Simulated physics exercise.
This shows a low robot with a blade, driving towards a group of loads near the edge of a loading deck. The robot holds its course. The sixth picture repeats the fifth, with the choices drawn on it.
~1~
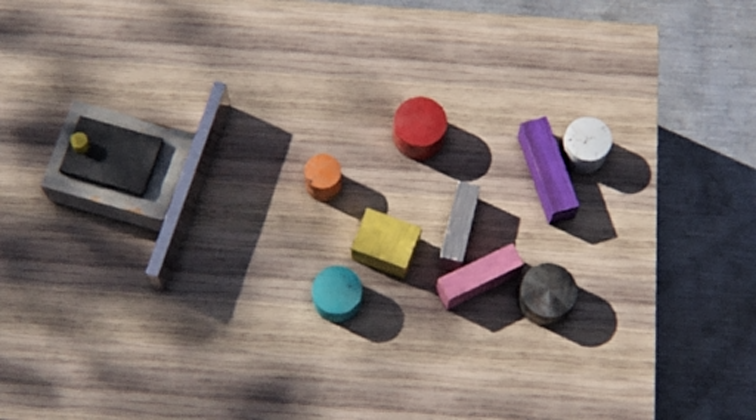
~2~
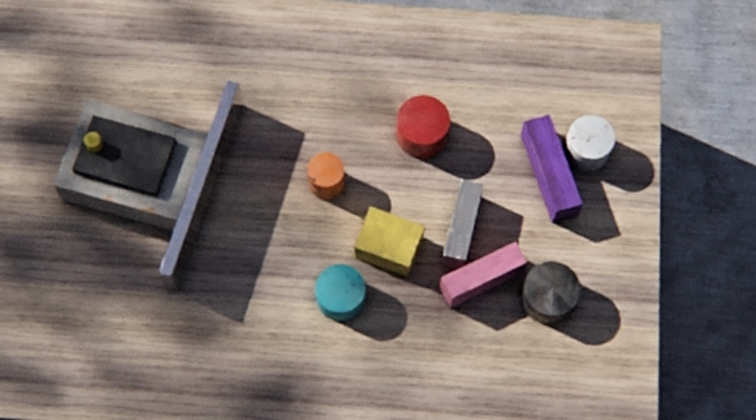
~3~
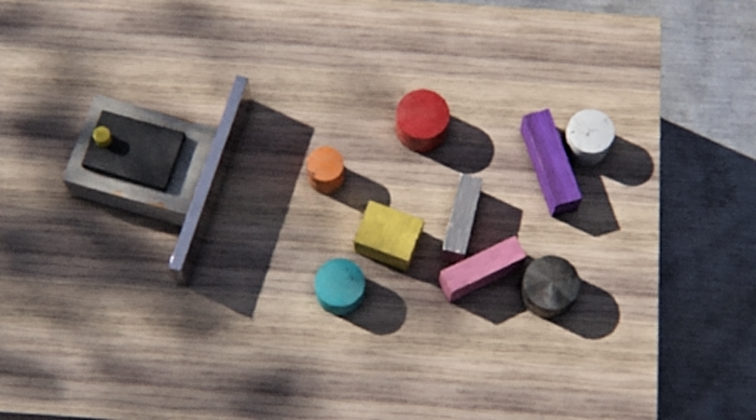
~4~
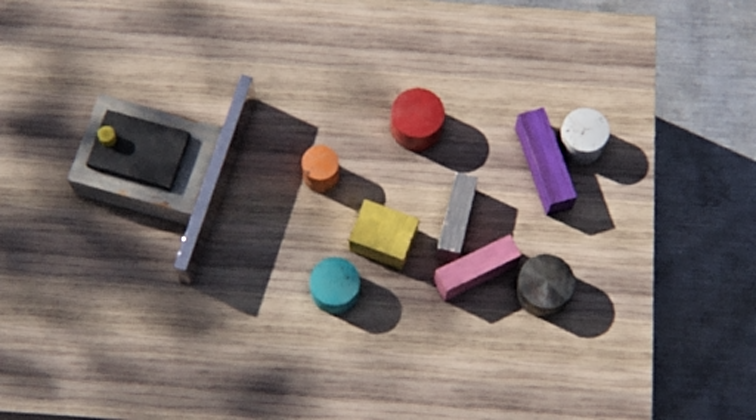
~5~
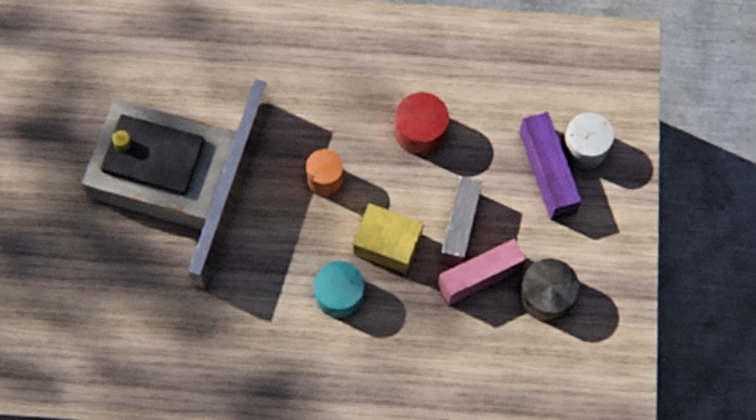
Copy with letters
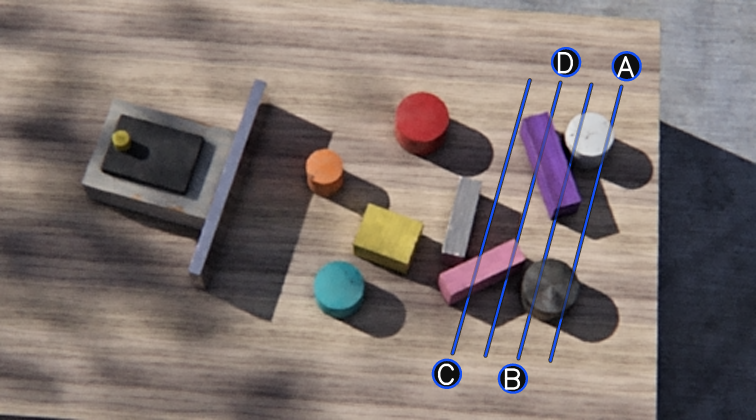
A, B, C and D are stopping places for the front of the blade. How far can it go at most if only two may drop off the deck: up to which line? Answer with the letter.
A is the last line within the limit.
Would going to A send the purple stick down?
By then, yes.
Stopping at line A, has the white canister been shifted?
Yes.
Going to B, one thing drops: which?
The white canister goes over.
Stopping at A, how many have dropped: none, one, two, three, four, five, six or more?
In all, two.
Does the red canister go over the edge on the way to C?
No.
On the marked copy, A at (587, 219); B at (556, 217); C at (493, 212); D at (524, 214).
Following A. Soon after the start, robot (288, 165); turquoise canister (359, 295); orange canister (385, 187).
Later, robot (416, 174); white canister (613, 142); black canister (573, 307).
In the end, robot (518, 181); purple stick over the edge; white canister over the edge; two fallen.
As for the rest, B is within the limit but short; C is within the limit but short; D is within the limit but short.
